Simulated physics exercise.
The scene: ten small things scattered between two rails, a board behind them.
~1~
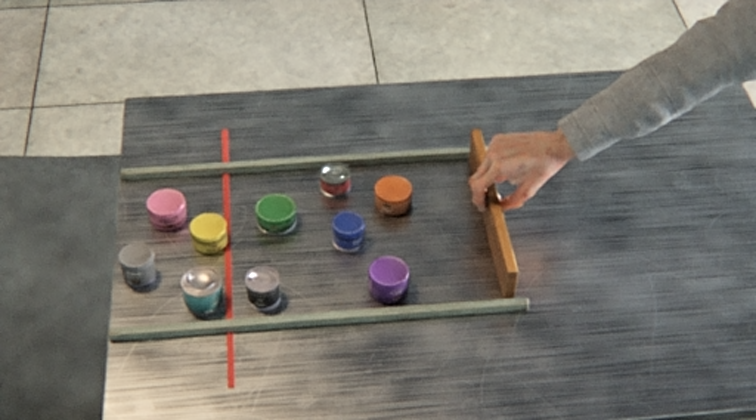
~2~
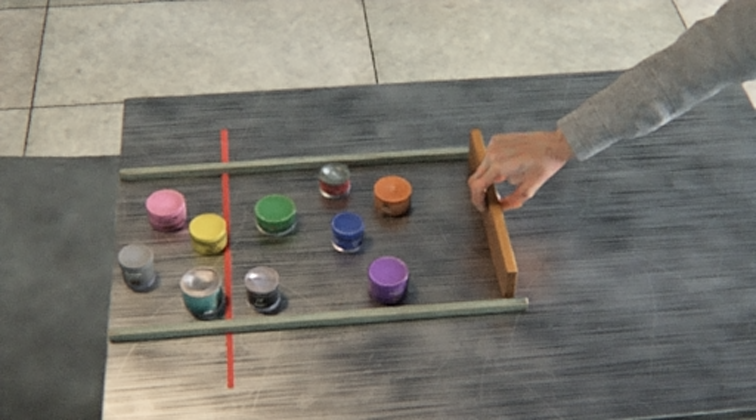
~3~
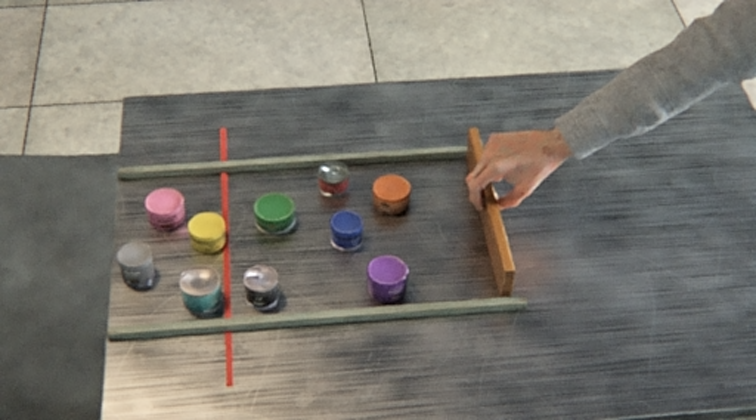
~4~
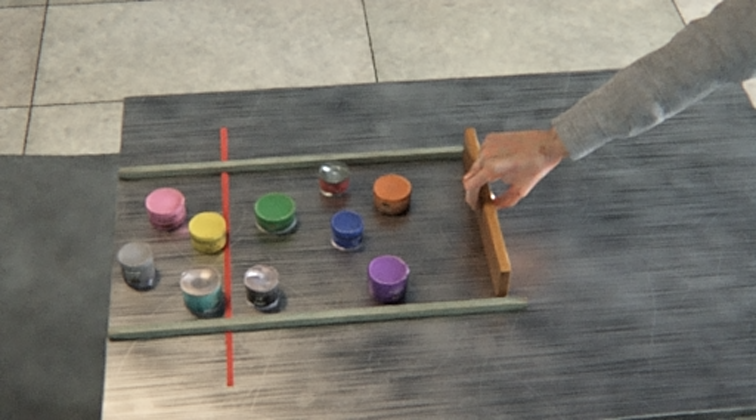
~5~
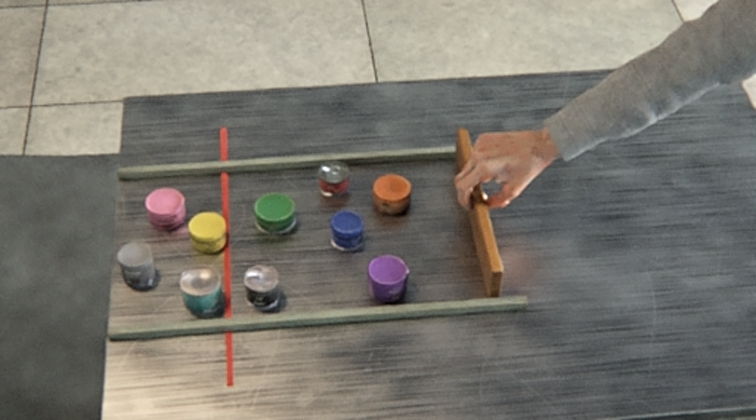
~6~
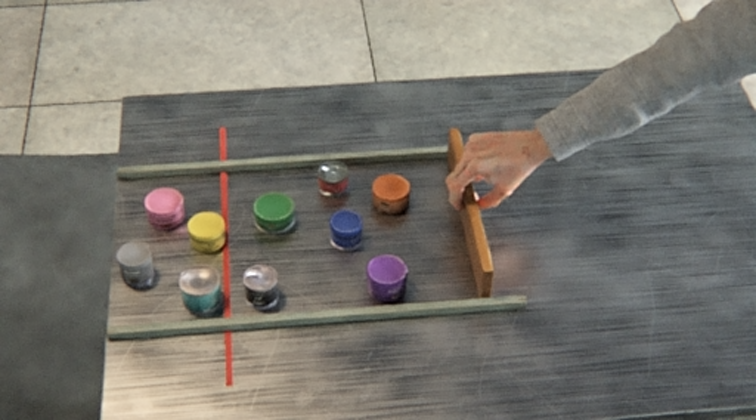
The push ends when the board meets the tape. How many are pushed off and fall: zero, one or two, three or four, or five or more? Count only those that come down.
The number that fall off is zero.
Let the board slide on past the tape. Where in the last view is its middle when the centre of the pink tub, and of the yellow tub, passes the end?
At (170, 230) for the pink tub; at (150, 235) for the yellow tub.
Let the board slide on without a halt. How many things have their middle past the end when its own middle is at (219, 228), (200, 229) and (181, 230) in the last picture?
It would be 0, 1 and 2.
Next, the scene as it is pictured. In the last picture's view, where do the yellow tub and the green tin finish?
Near (162, 254) and (178, 228).
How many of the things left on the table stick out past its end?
0 of them.
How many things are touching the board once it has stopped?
In contact: 4.
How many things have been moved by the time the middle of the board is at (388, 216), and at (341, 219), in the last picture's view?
2 and 4.
A little later, none off yet; grey pot at rest near (136, 264); pink tub at rest near (165, 209); turquoise pot at rest near (201, 289).
Next, none off yet; grey pot at rest near (136, 264); pink tub at rest near (165, 209); turquoise pot shifted a little near (179, 290).
When it is over, the number that fall off is zero.
